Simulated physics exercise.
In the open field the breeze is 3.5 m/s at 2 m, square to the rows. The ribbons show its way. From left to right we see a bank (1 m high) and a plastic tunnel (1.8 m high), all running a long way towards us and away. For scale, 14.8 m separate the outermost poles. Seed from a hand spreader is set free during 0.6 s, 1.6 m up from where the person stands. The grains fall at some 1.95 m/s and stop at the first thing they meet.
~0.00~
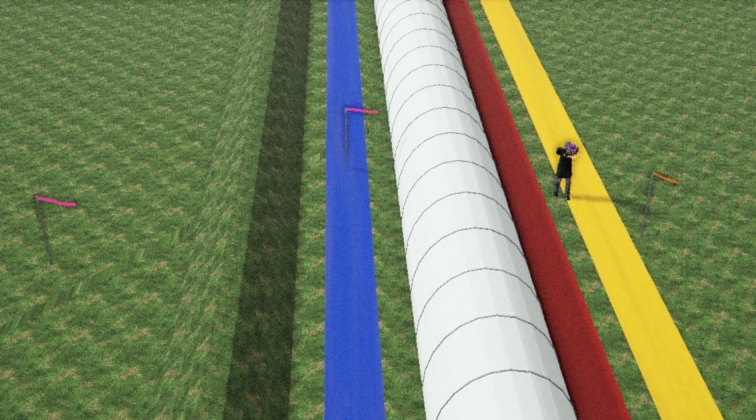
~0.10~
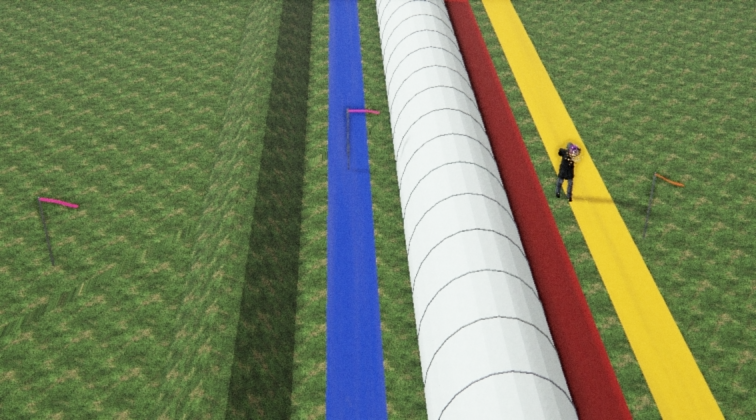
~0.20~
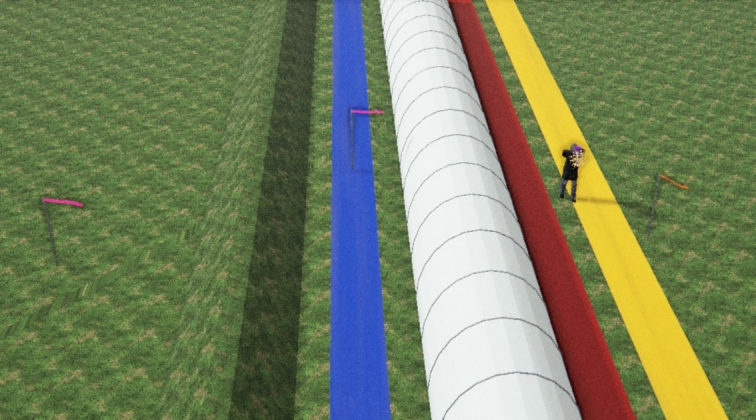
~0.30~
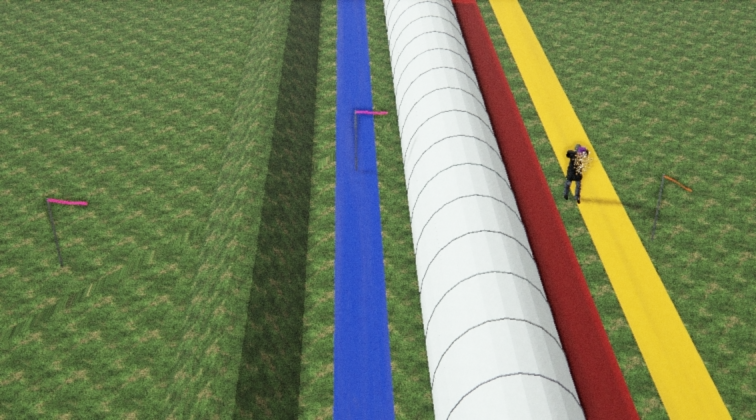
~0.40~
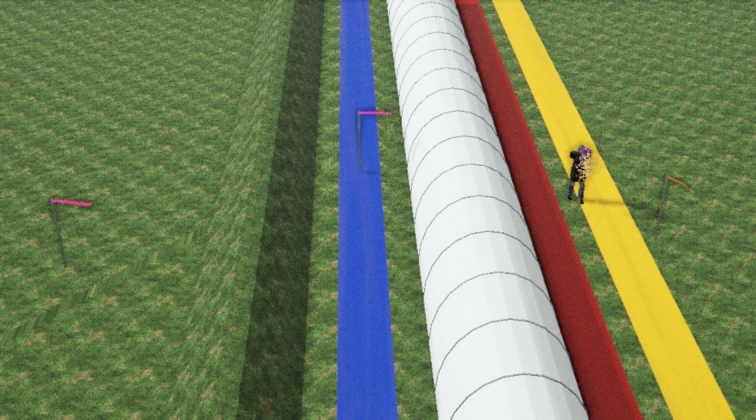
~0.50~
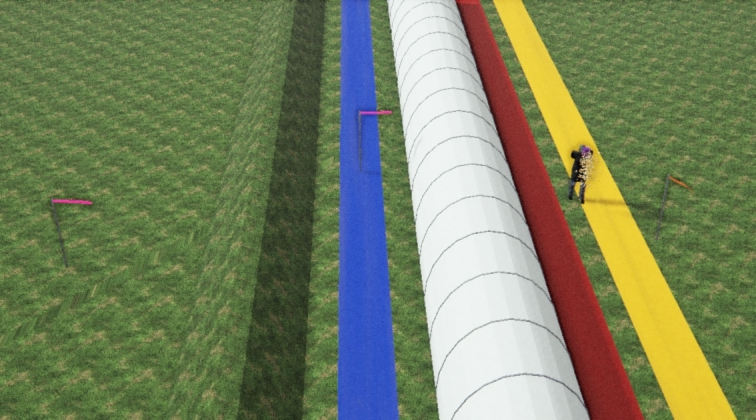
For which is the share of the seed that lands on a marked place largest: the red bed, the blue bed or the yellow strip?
The yellow one.
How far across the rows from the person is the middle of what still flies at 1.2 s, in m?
Roughly 0.0 m.
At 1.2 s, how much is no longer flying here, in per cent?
About 40 %.
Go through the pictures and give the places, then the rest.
The left ribbon ends at (76, 205), leaning 75 degrees to the right, the seed in the air spans x = 565 to 580 around y = 155 and it comes from (572, 153), in the first picture.
The right ribbon ends at (684, 185), leaning 65 degrees to the right, the seed in the air spans x = 570 to 580 around y = 155, the blue one passes (351, 243), the yellow one passes (608, 237) and the red one passes (538, 239), in the second picture.
The inner ribbon ends at (383, 112), leaning 85 degrees to the right, the seed in the air spans x = 575 to 585 around y = 160 and the top of the plastic tunnel crosses (461, 152), in the third picture.
The left ribbon ends at (87, 204), leaning 80 degrees to the right, the seed in the air spans x = 575 to 590 around y = 160, the blue one passes (357, 196), the yellow one passes (593, 191) and the red one passes (529, 192), in the fourth picture.
The seed in the air spans x = 580 to 595 around y = 165, in the fifth picture.
The inner ribbon ends at (392, 112), leaning 90 degrees to the right, the seed in the air spans x = 580 to 595 around y = 165 and the top of the plastic tunnel crosses (469, 153), in the sixth picture.
After 1.2 s, 38 % is no longer flying here, and 0 % lies on the blue bed, 7 % on the yellow strip and 0 % on the red bed; the middle of what still flies is 0.5 m above the low ground, near (584, 194).
After 2.0 s, 96 % is no longer flying here, and 0 % lies on the blue bed, 20 % on the yellow strip and 2 % on the red bed.
After 3.5 s, 100 % is no longer flying here, and 0 % lies on the blue bed, 20 % on the yellow strip and 2 % on the red bed.
After 8.0 s, 100 % is no longer flying here, and 0 % lies on the blue bed, 20 % on the yellow strip and 2 % on the red bed.
After 45.0 s, 100 % is no longer flying here, and 0 % lies on the blue bed, 20 % on the yellow strip and 2 % on the red bed.
